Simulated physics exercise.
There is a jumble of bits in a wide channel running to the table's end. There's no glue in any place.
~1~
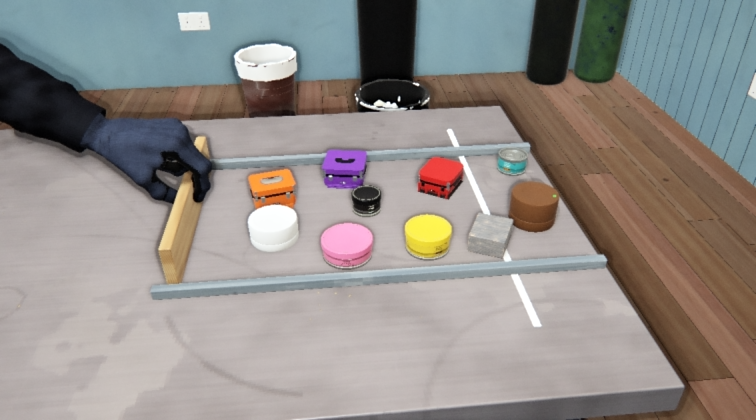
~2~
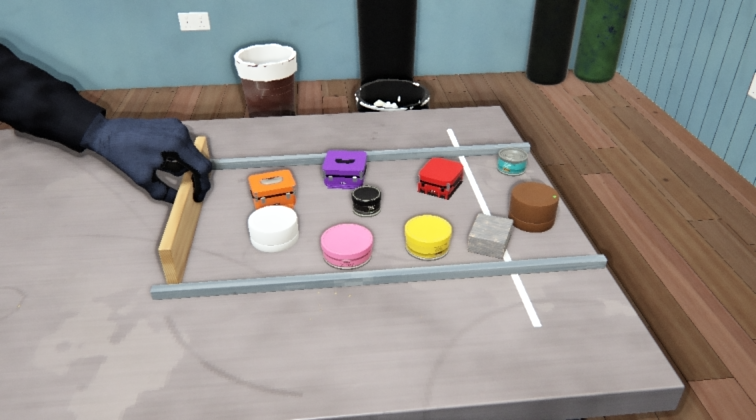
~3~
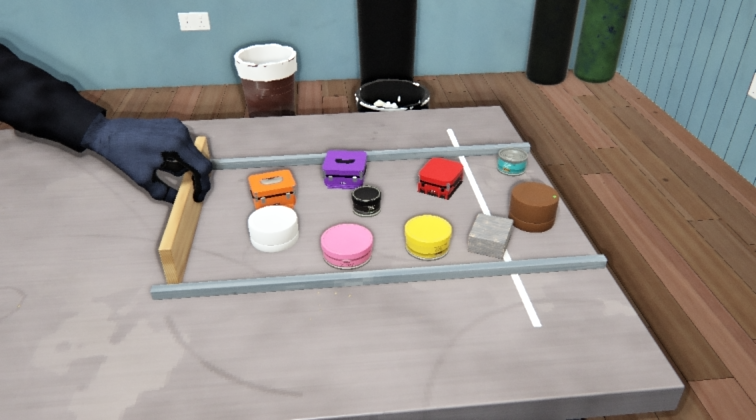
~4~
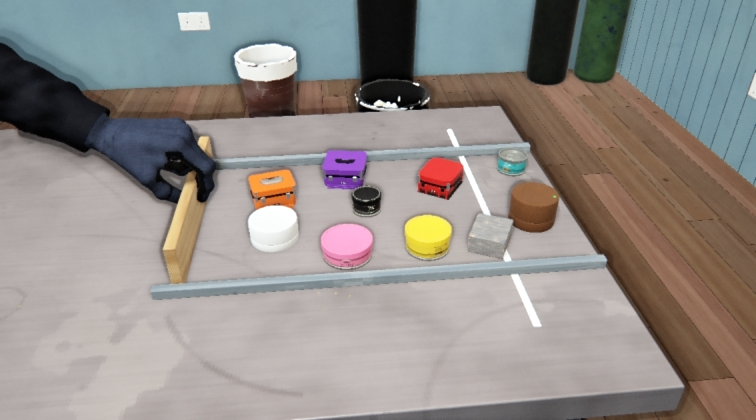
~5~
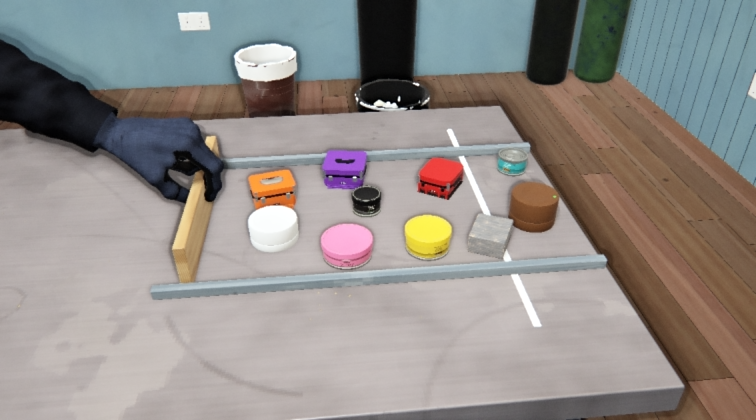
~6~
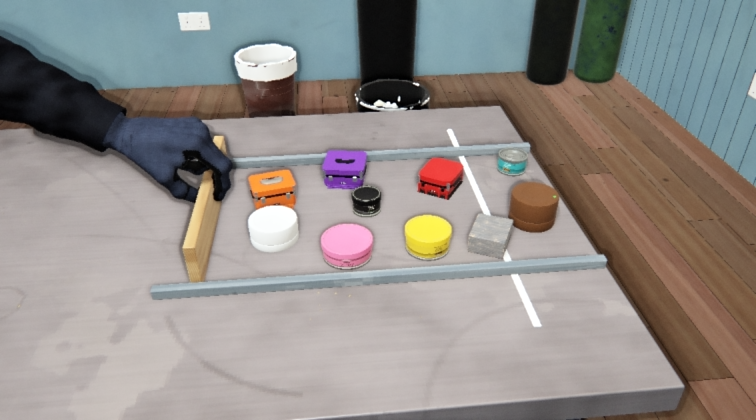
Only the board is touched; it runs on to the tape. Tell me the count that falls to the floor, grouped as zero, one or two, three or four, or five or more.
It ends with a lone piece or a pair gone from the top.
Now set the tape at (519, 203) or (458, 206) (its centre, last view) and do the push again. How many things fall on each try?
5, then 0.
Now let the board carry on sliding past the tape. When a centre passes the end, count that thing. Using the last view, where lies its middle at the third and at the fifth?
The first puts it near (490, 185), the next near (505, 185).
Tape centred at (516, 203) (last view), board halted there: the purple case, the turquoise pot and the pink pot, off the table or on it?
In order, the purple case keeps its spot, then the turquoise pot goes off the edge, then the pink pot keeps its spot.
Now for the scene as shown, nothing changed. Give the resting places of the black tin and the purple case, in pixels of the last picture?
Near (527, 196) and (486, 161).
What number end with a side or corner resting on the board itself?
That comes to 4.
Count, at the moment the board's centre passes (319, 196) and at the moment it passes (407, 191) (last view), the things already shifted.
4 and 8.
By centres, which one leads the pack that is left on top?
Answer: The brown lid.
Early on, none off yet; turquoise pot at rest near (512, 162); brown lid at rest near (533, 207); grey block at rest near (490, 236).
Finally, the number that fall off is one or two; lost, grey block and turquoise pot.
